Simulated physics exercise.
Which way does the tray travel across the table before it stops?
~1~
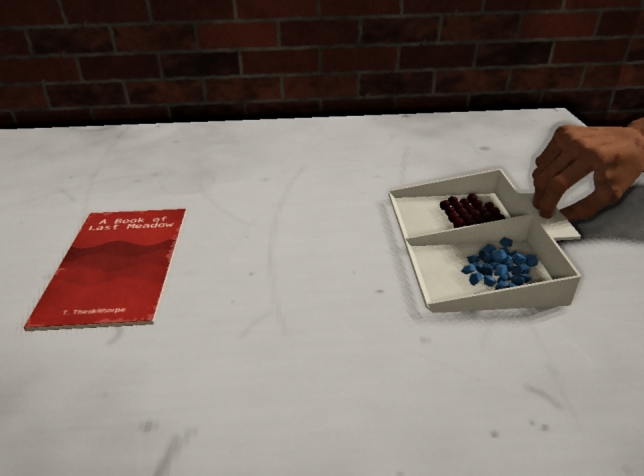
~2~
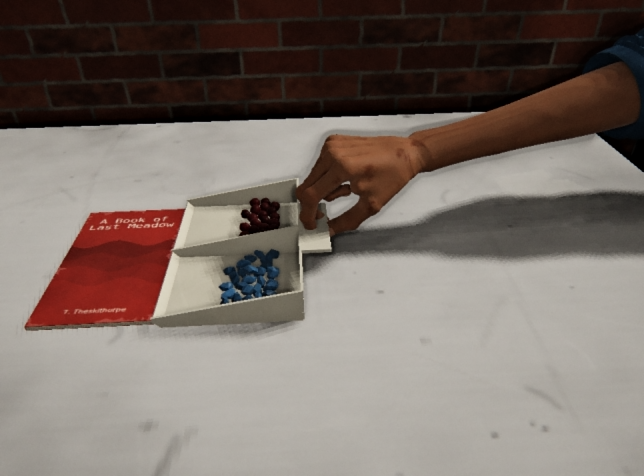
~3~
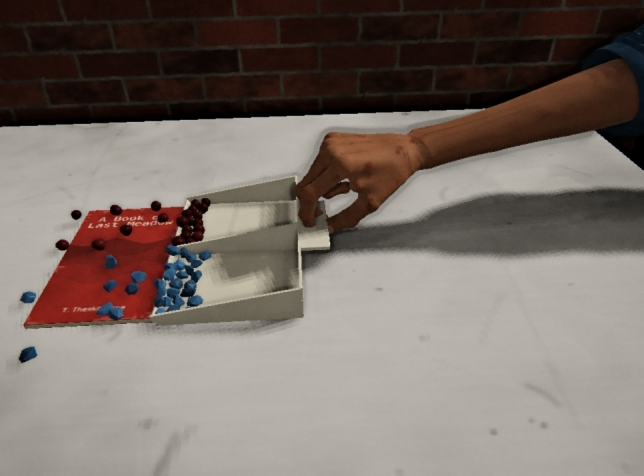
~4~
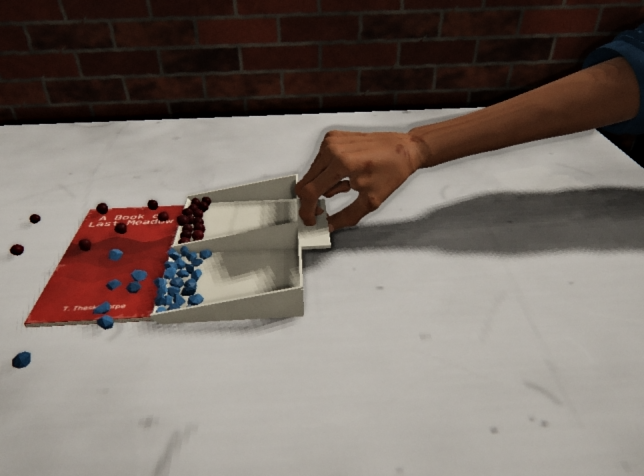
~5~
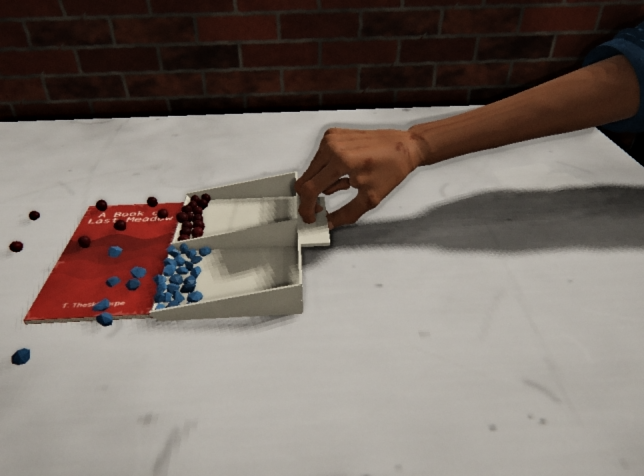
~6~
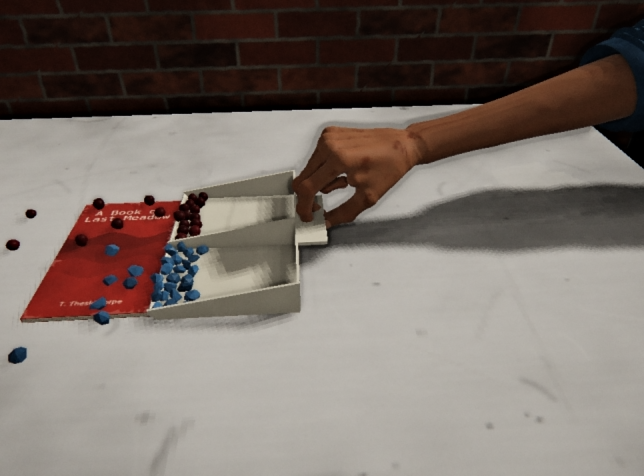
The tray slides to the left, toward the red book.
